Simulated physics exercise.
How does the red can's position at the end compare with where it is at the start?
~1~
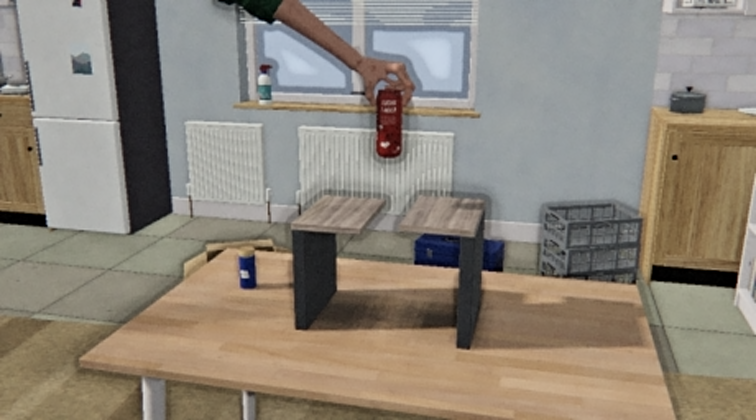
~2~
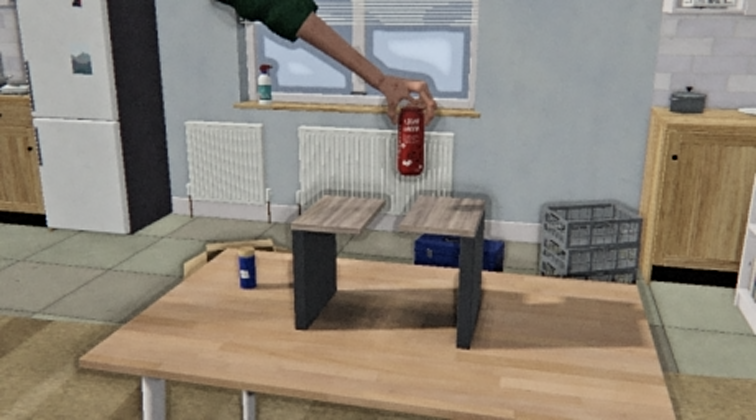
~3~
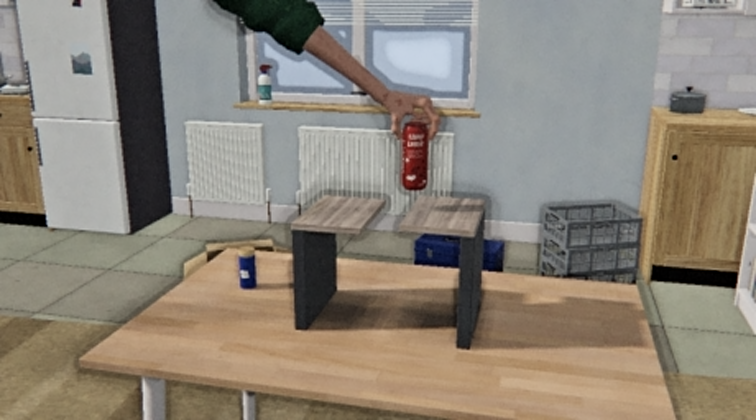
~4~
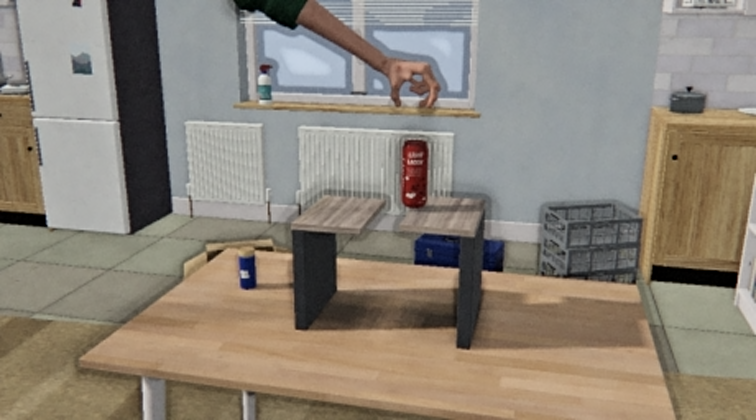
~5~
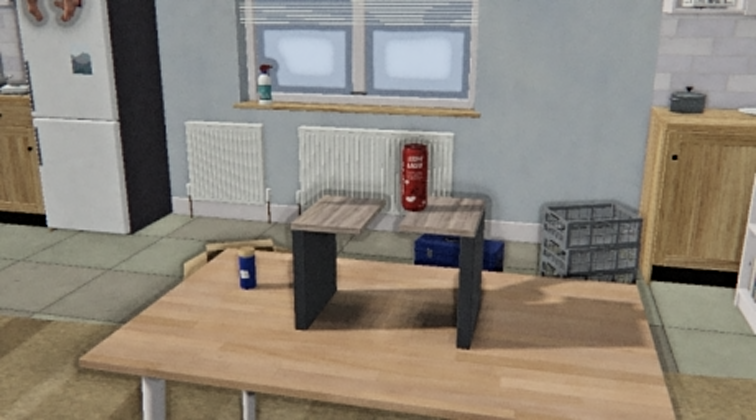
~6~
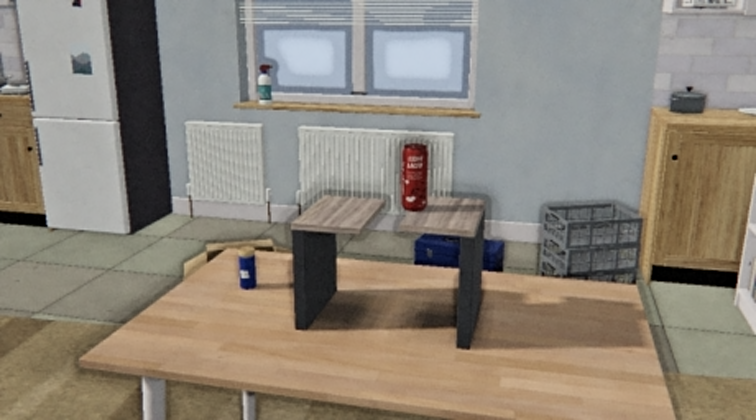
At the start it is held in the air by a hand above the ledges. By the end it is lower and slightly further right, resting upright at the top of the ledges beside the gap.
